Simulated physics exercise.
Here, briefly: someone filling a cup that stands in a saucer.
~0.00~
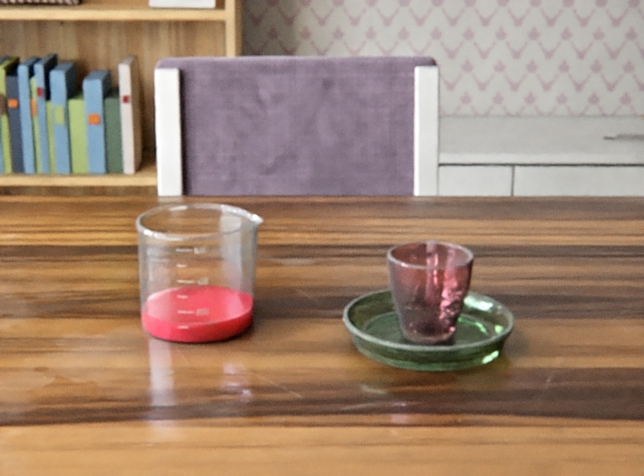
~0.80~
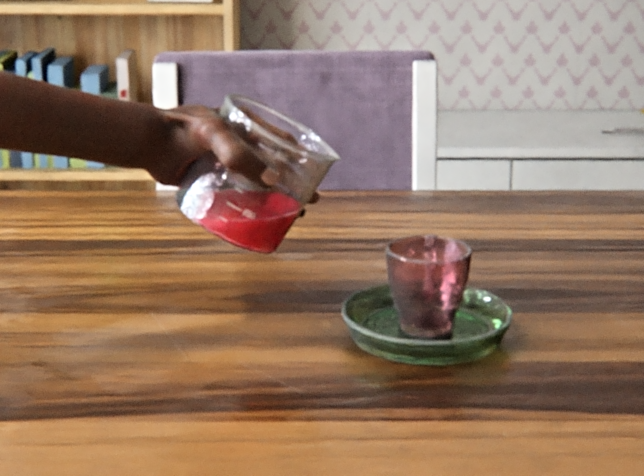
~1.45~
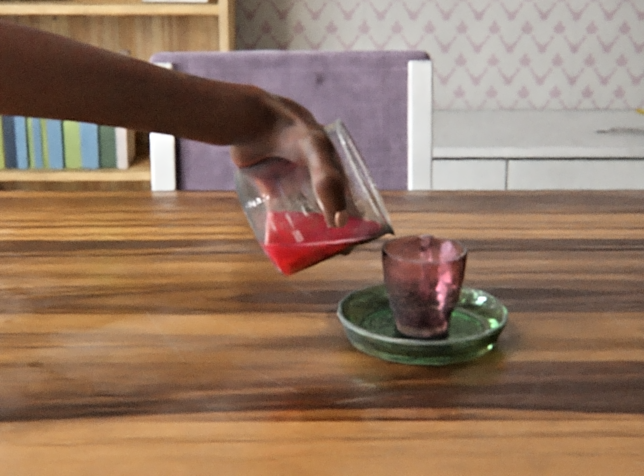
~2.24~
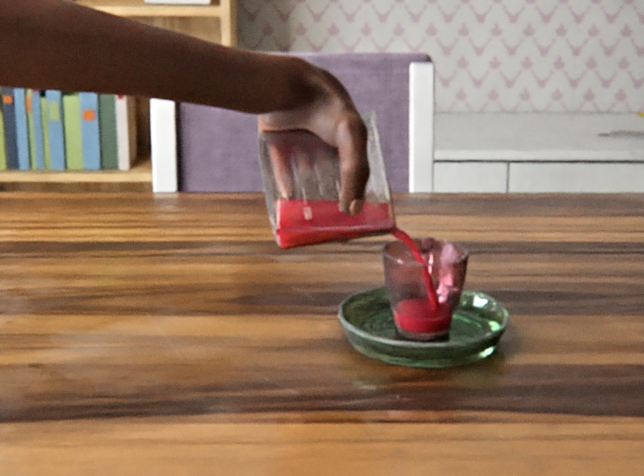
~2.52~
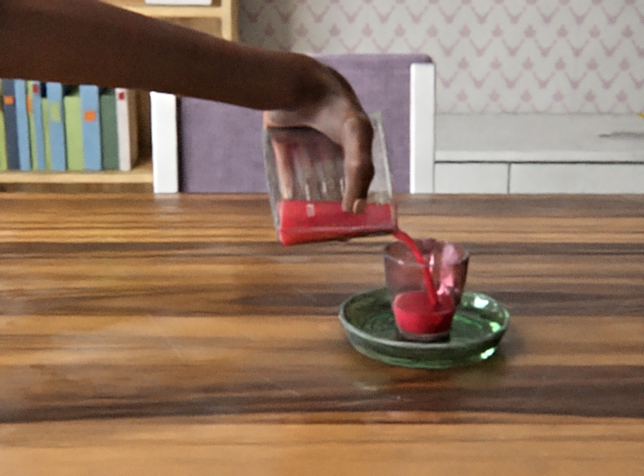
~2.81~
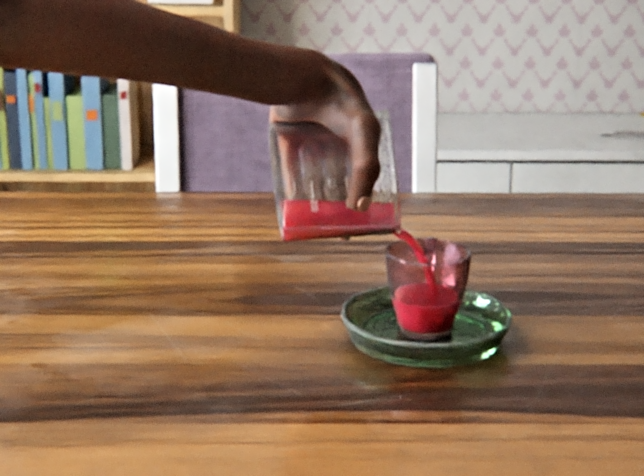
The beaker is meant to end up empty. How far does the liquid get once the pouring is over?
It stays held in the cup.
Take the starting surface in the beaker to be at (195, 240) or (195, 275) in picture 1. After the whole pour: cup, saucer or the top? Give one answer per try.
In turn: On to the top, into the saucer.
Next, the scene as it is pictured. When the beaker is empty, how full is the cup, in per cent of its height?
Close to 70 in a hundred.
By 3.5 s, the cup is about half full; the saucer is dry.
By 4.1 s, the cup is about two thirds full; the saucer is dry.
By 5.4 s, the cup is about three quarters full; the saucer is dry.
